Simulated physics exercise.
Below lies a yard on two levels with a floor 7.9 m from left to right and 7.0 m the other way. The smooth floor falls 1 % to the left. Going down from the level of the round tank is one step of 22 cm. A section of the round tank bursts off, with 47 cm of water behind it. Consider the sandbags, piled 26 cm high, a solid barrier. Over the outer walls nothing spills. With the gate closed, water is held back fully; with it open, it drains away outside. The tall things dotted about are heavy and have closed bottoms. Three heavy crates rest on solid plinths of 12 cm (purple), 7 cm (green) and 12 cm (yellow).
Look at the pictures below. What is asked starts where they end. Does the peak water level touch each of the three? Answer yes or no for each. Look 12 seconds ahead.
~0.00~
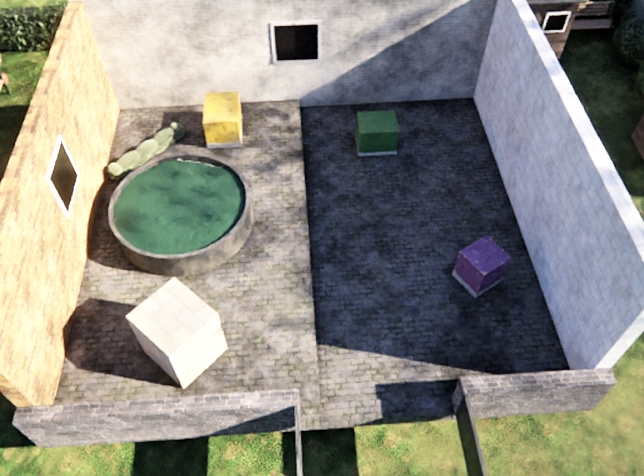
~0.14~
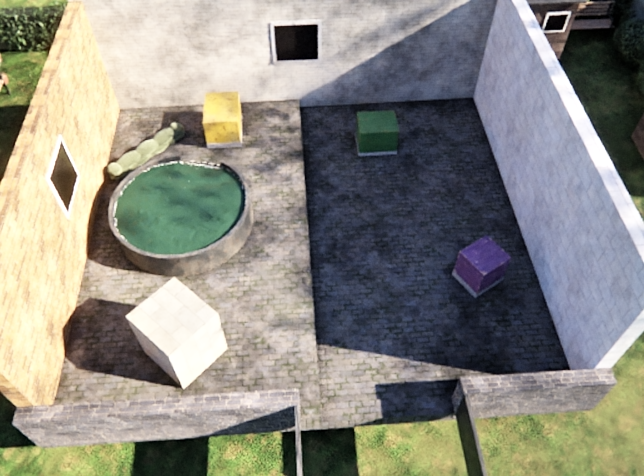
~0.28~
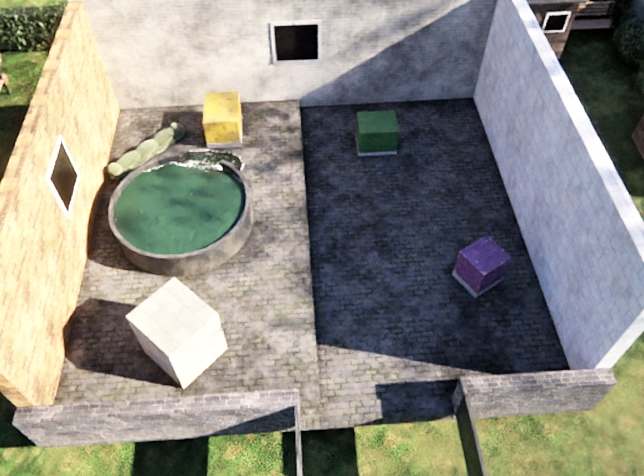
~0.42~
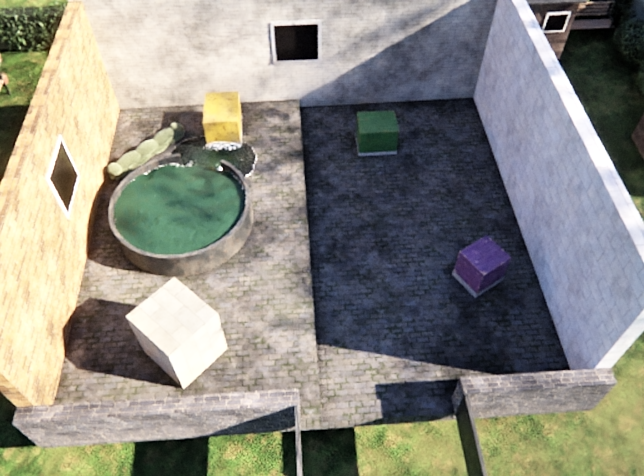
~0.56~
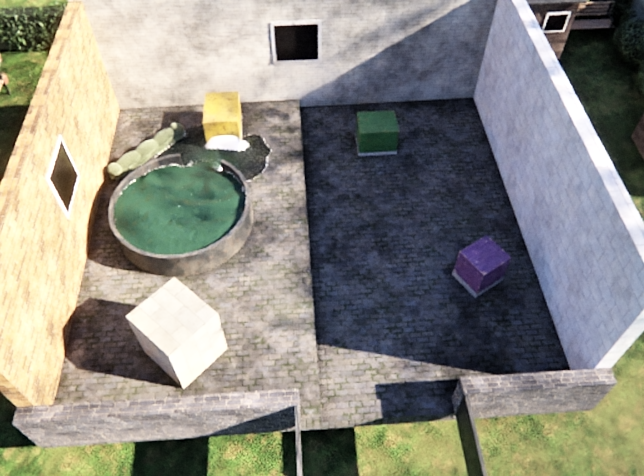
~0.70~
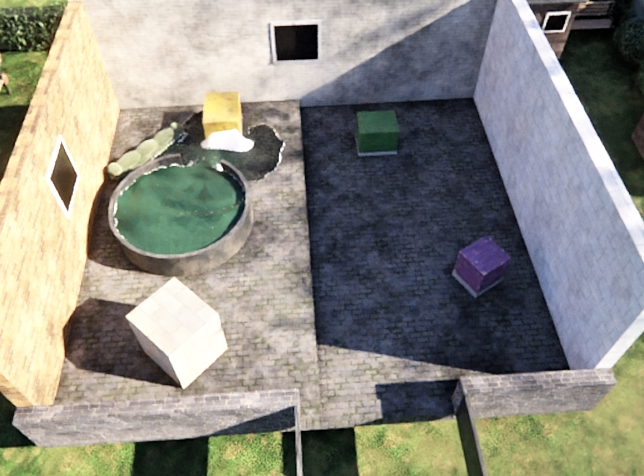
Crate by crate: Purple crate - no, untouched; green crate - yes, touched; yellow crate - yes, touched.
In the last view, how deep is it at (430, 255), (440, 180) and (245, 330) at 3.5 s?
Around 0 cm, 2 cm and 0 cm.
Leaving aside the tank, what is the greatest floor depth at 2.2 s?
Around 32 centimetres.
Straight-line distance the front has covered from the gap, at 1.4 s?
About 2.8 m out.
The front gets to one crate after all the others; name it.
That would be the purple one.
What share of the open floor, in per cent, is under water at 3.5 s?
About 35 per cent.
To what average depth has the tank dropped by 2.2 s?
About 32 cm.
After 1.4 s water covers 10 % of the floor and is deepest (36 cm) near (216, 153); purple plinth not reached, green plinth not reached, yellow plinth reached.
After 2.2 s water covers 20 % of the floor and is deepest (32 cm) near (216, 153); purple plinth not reached, green plinth reached, yellow plinth reached.
After 3.5 s water covers 35 % of the floor and is deepest (23 cm) near (216, 153); purple plinth not reached, green plinth reached, yellow plinth reached.
After 7.0 s water covers 60 % of the floor and is deepest (16 cm) near (216, 153); purple plinth reached, green plinth reached, yellow plinth reached.
After 12.0 s water covers 80 % of the floor and is deepest (10 cm) near (109, 159); highest at the purple plinth 6 cm, highest at the green plinth 13 cm, highest at the yellow plinth 41 cm.
